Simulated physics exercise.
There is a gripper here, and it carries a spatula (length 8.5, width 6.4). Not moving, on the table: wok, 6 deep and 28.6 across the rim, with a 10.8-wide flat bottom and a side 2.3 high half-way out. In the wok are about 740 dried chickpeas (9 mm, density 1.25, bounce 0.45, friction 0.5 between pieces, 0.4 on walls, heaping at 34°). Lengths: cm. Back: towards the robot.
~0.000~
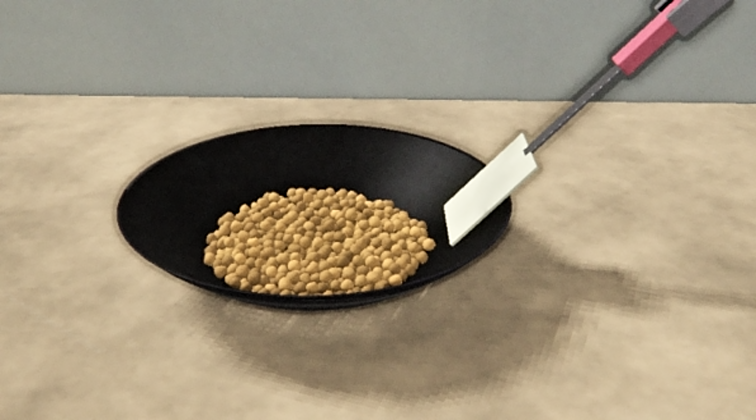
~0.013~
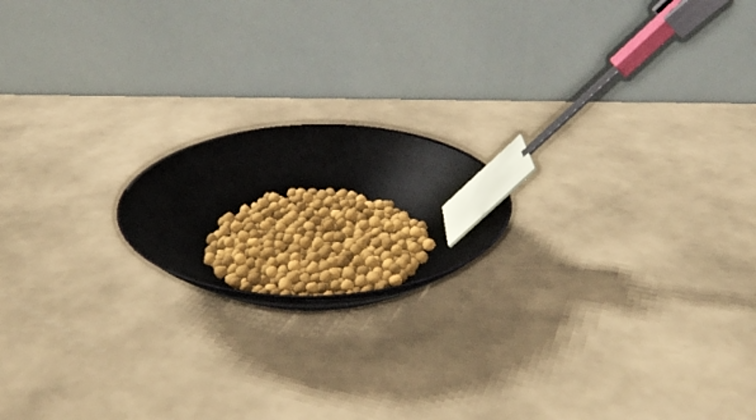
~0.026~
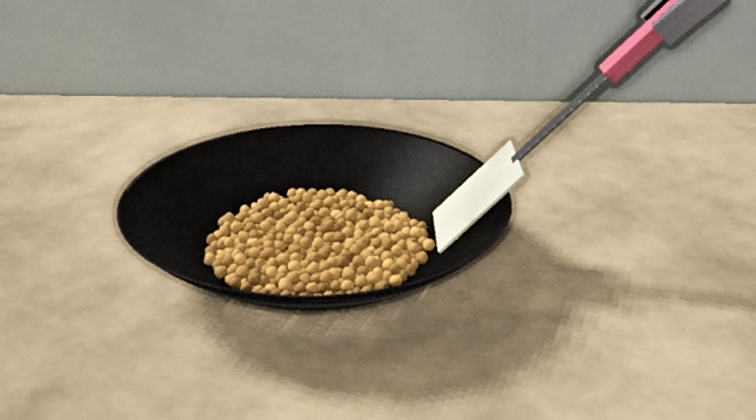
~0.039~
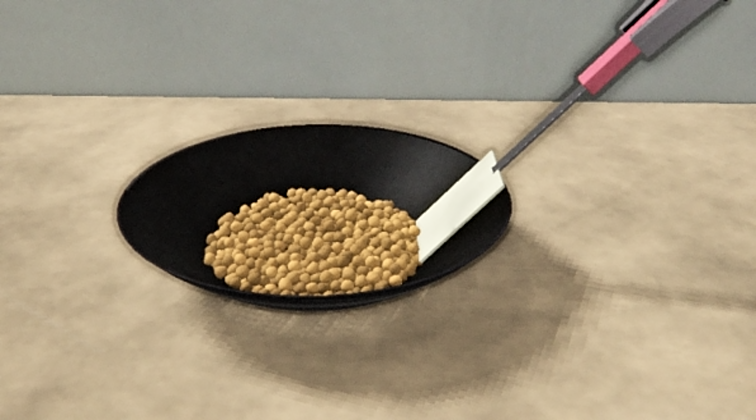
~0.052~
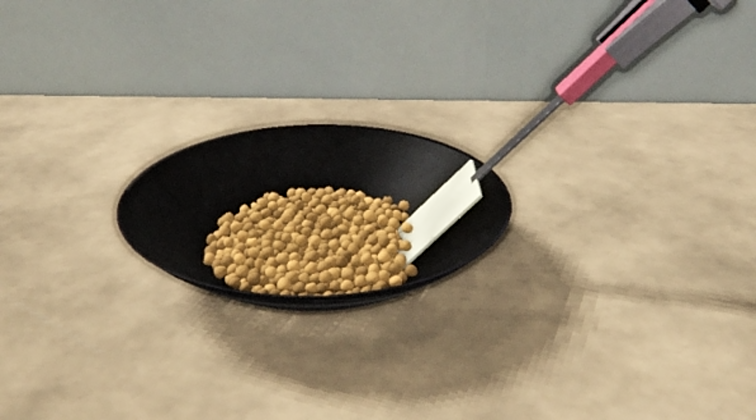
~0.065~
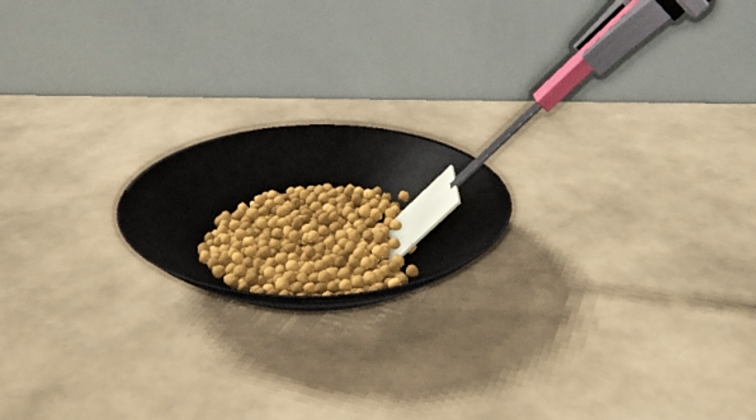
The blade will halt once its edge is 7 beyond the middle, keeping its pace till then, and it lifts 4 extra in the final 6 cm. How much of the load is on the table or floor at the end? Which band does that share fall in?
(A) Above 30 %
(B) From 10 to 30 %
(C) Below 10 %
(B) From 10 to 30 %.
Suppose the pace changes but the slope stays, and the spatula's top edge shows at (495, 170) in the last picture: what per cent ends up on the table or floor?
Near 0 in a hundred.
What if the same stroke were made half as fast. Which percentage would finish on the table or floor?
In that case, around 5 per cent would end on the table or floor.
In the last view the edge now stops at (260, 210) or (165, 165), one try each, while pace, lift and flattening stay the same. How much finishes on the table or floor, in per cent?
Roughly 10 and 35 per cent.
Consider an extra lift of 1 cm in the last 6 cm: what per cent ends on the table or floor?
Some 20 in a hundred.
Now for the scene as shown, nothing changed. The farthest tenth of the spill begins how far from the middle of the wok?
That's near 85 cm.
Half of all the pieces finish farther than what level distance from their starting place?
Distance: Near 3 cm.
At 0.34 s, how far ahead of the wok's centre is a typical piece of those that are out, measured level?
28 cm.
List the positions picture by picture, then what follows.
The spatula top edge at (530, 150), sloping 48°; upper third of the load around (315, 238), from x 210 to 430, top at y 195; 744 in the wok, in the first frame.
The spatula top edge at (528, 151), sloping 48°; upper third of the load around (315, 238), from x 210 to 430, top at y 195, in the second frame.
The spatula top edge at (518, 157), sloping 48°; upper third of the load around (315, 238), from x 210 to 430, top at y 195, in the third frame.
The spatula top edge at (498, 168), sloping 48°; upper third of the load around (313, 238), from x 210 to 425, top at y 195, in the fourth frame.
The spatula top edge at (477, 177), sloping 48°; upper third of the load around (320, 235), from x 210 to 415, top at y 195, in the fifth frame.
The spatula top edge at (456, 183), sloping 48°; upper third of the load around (319, 233), from x 205 to 410, top at y 190; 744 in the wok, in the sixth frame.
After 0.10 s, sloping 48°, highest piece 6 above the table; 744 in the wok.
After 0.13 s, sloping 48°, highest piece 7 above the table; 744 in the wok.
After 0.34 s, sloping 48°, highest piece 10 above the table; 622 in the wok, 51 on the table or floor, 71 on the blade or in flight.
After 1.39 s, sloping 48°, highest piece 5 above the table; 622 in the wok, 122 on the table or floor.
In the end, 622 in the wok, 122 on the table or floor. That is 16 % on the table or floor.
